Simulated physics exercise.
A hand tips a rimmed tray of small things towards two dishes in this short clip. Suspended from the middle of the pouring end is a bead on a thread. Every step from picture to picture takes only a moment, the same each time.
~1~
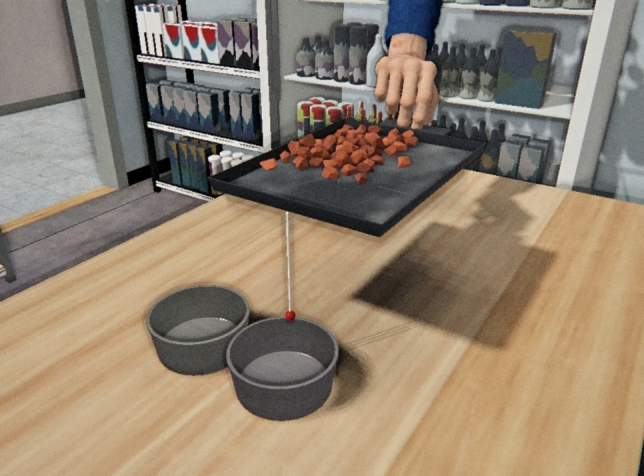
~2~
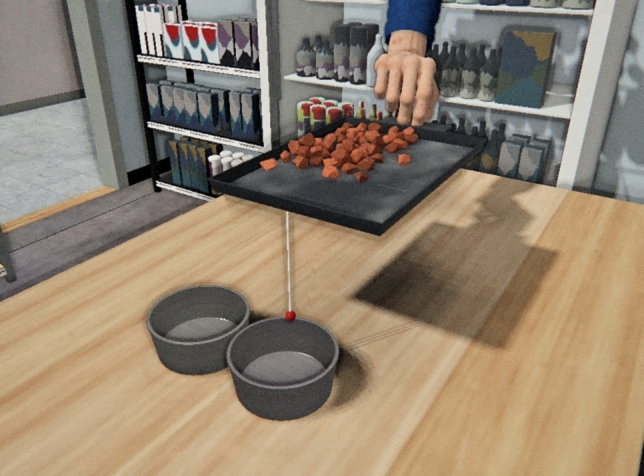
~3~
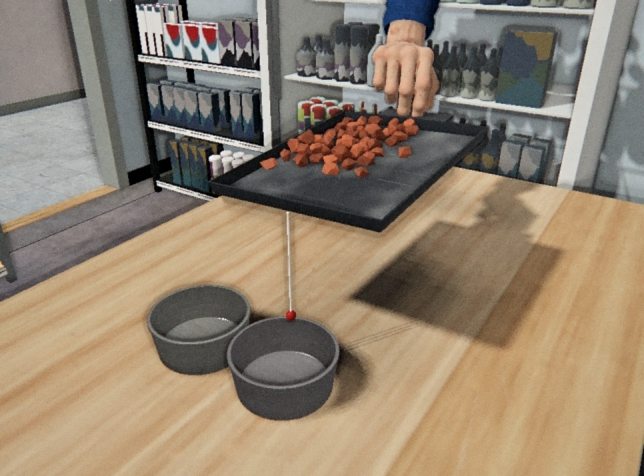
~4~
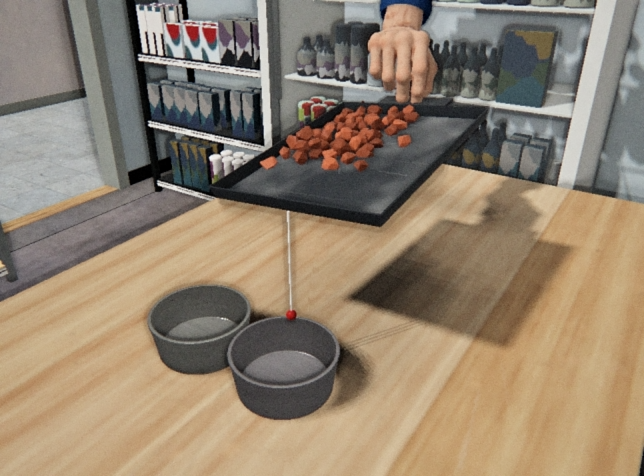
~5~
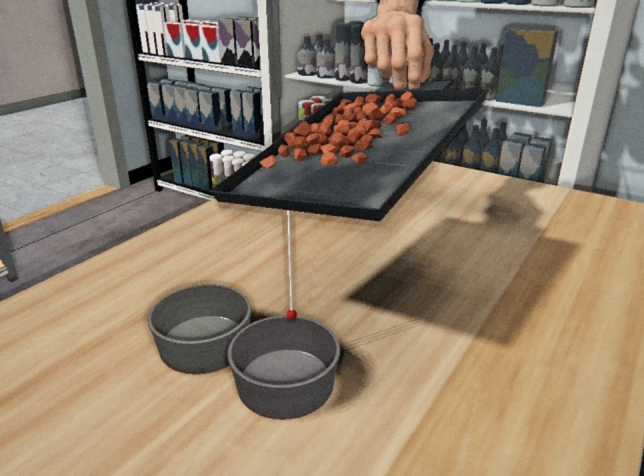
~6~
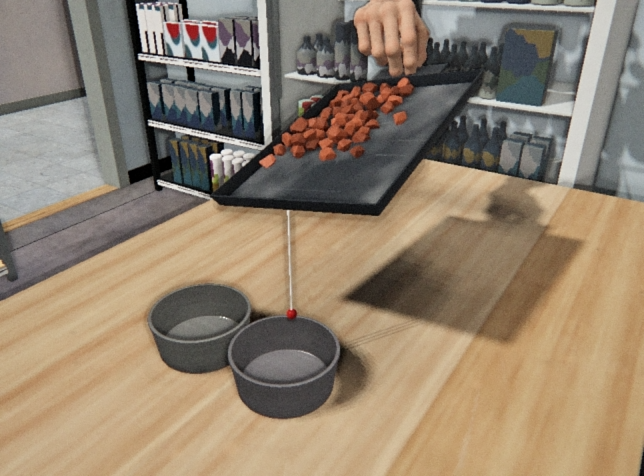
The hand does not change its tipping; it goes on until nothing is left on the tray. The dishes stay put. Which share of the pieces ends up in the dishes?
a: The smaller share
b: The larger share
Option b: The larger share.
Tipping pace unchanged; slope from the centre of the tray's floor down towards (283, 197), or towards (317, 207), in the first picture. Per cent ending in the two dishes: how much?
Somewhere close to 80 % the first time, 50 % the second.
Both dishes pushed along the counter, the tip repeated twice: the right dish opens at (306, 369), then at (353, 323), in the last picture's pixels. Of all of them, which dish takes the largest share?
In the first try it's the leftmost dish, and in the second it's the leftmost dish.
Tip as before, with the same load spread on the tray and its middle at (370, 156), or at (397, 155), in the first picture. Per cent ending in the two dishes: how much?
Close to 80 per cent, followed by close to 70 per cent.
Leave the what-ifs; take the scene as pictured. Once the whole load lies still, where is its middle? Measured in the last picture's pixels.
Near (205, 334).
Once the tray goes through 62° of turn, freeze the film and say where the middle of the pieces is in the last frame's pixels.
I'd mark it close to (255, 166).
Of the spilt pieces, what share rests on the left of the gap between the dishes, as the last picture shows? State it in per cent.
That comes to about 50 per cent of the pieces.
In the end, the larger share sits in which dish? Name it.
Fuller: The dish on the left.
Shortly afterwards, tray tipped steeply; all but a few on the tray; only a few in the left dish; a little in the air.
Next, tray tipped right over; a little on the tray; only a few in the right dish; the bulk in the left dish; a little outside both; only a few in the air.
Some moments later, tray tipped past a quarter turn; only a few in the right dish; the bulk in the left dish; near a quarter outside both.
In the end, tray tipped past a quarter turn; only a few in the right dish; the bulk in the left dish; near a quarter outside both.
